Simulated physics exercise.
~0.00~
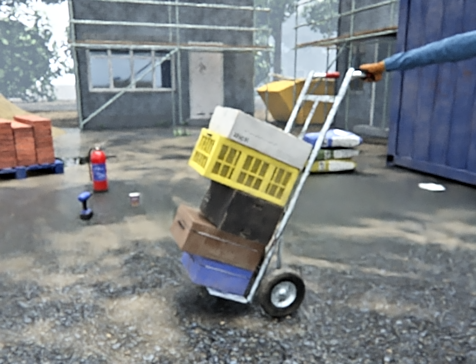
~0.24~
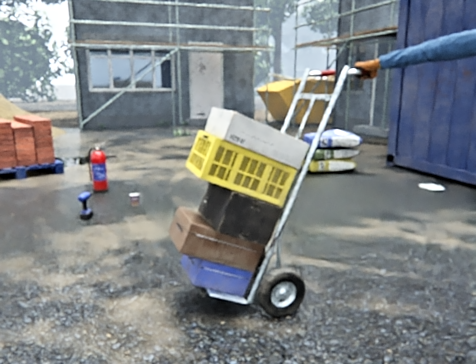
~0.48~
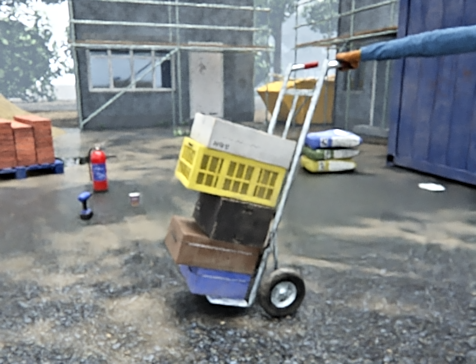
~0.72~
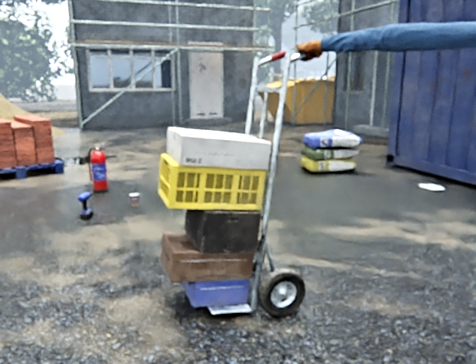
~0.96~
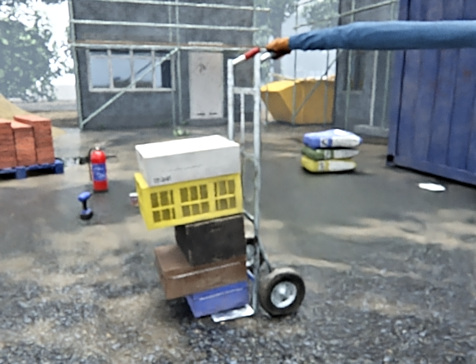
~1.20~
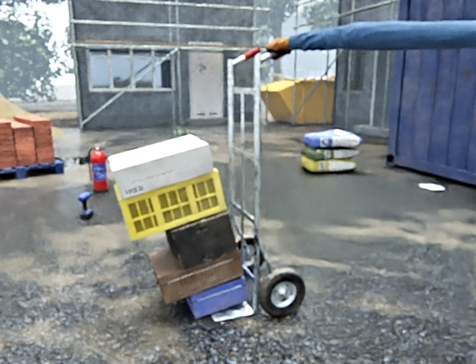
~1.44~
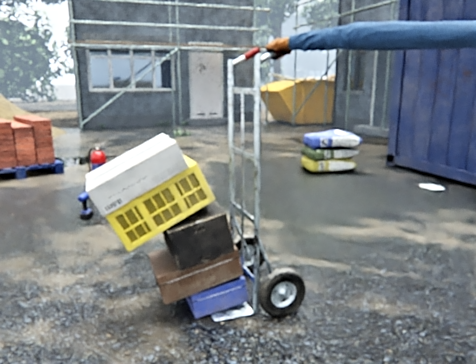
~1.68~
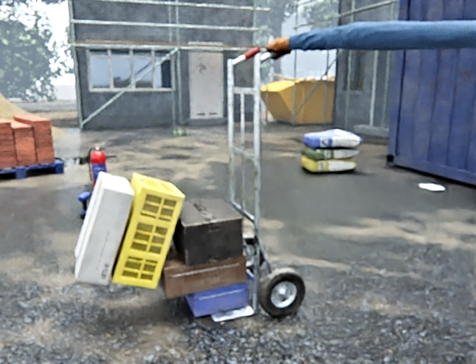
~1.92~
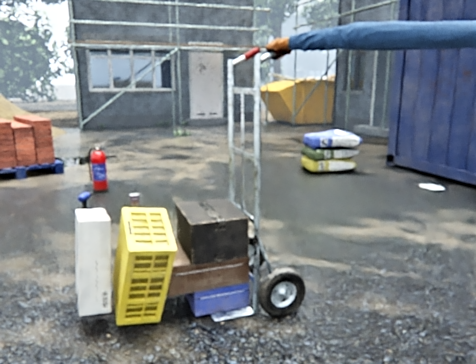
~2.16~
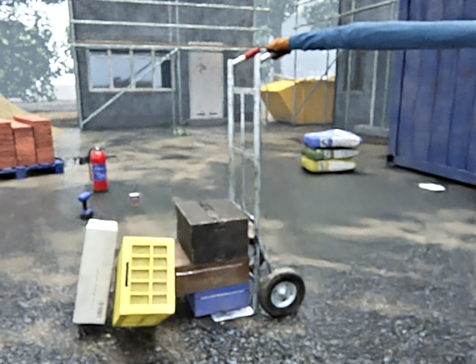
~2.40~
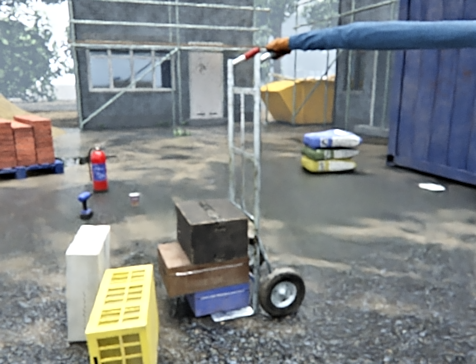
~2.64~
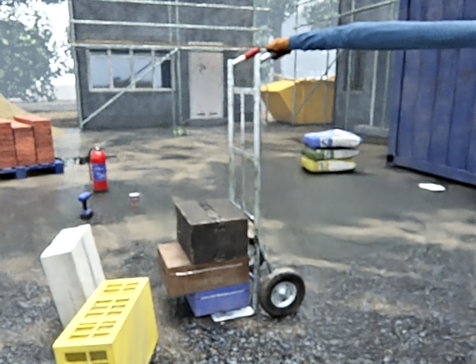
A blue-sleeved arm swung a loaded hand truck upright until its plate met the ground, and the white box and yellow crate toppled off the left side, ending tipped over on the gravel while the black parcel and two toolboxes stayed stacked.
